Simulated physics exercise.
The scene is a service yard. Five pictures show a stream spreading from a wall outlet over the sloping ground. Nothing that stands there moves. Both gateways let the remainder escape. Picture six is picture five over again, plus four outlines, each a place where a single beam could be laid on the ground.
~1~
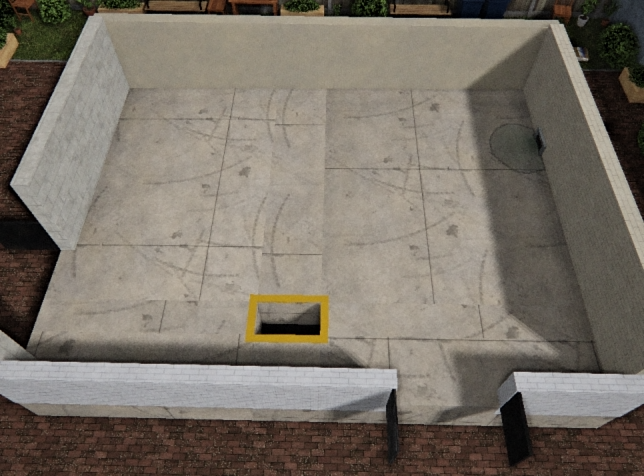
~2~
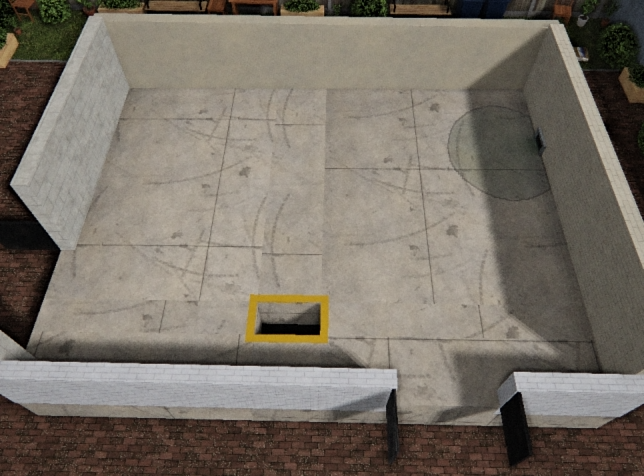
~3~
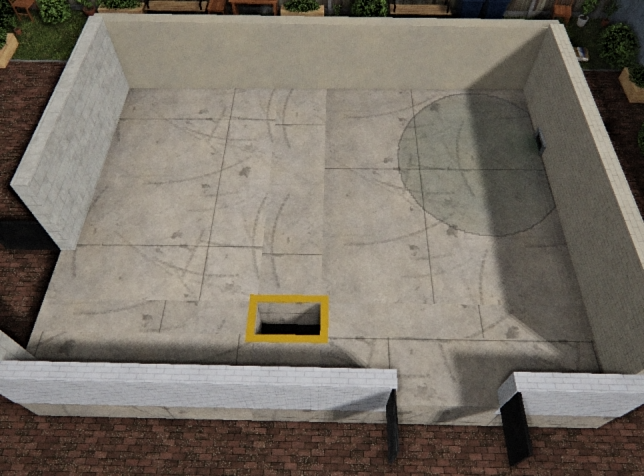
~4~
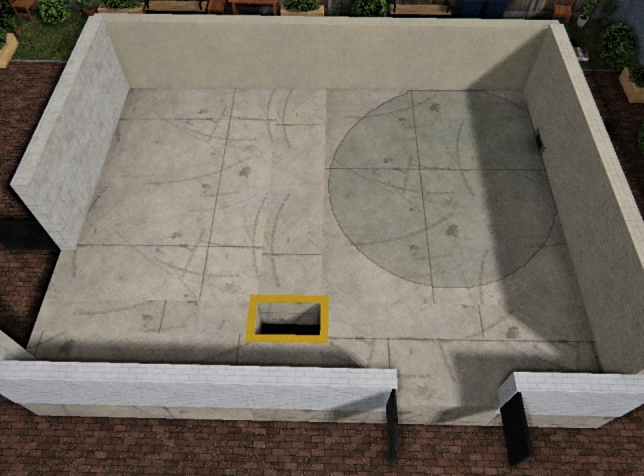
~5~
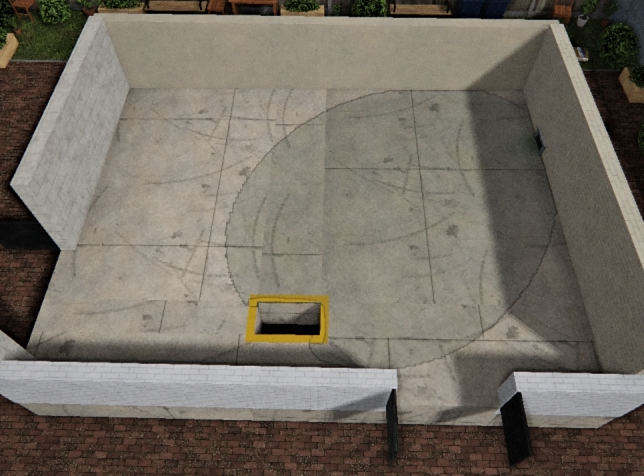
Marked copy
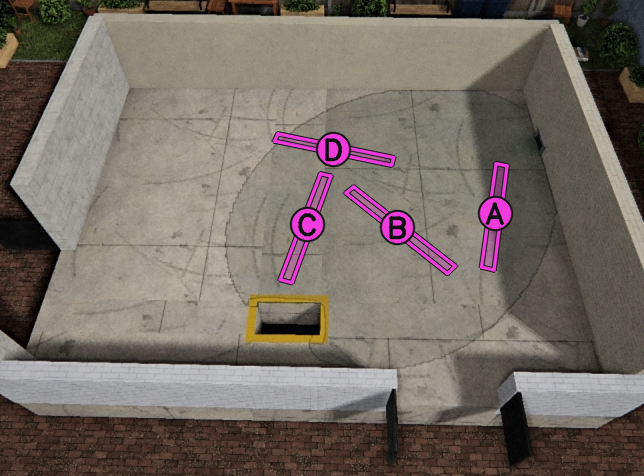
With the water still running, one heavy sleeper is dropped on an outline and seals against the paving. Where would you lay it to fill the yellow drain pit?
C is best.
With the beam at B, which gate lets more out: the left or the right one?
More leaves on the left.
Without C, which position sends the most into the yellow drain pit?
The answer is D.
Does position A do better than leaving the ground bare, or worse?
Position A is worse.
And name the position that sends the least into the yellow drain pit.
B.
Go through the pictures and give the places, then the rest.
Outfall at (541, 142); yellow drain pit at (288, 318); open gate at (58, 301); open gate at (443, 389); 2 % of the ground under water, visible out to (511, 166); yellow drain pit still dry, in the first frame.
In the second frame, 6 % of the ground under water, visible out to (467, 176); yellow drain pit still dry.
In the third frame, 14 % of the ground under water, visible out to (408, 180); yellow drain pit still dry.
In the fourth frame, 27 % of the ground under water, visible out to (359, 244); yellow drain pit still dry.
In the fifth frame, 45 % of the ground under water, visible out to (244, 283); yellow drain pit taking water.
In magenta, A from (487, 268) to (501, 164); B from (349, 189) to (451, 269); C from (286, 281) to (325, 174); D from (276, 137) to (392, 161).
If A is chosen, about 19 % of the stream goes into the yellow drain pit, about 81 % out by the gates.
If B is chosen, about 2 % of the stream goes into the yellow drain pit, about 97 % out by the gates.
If C is chosen, about 51 % of the stream goes into the yellow drain pit, about 49 % out by the gates.
If D is chosen, about 27 % of the stream goes into the yellow drain pit, about 73 % out by the gates.
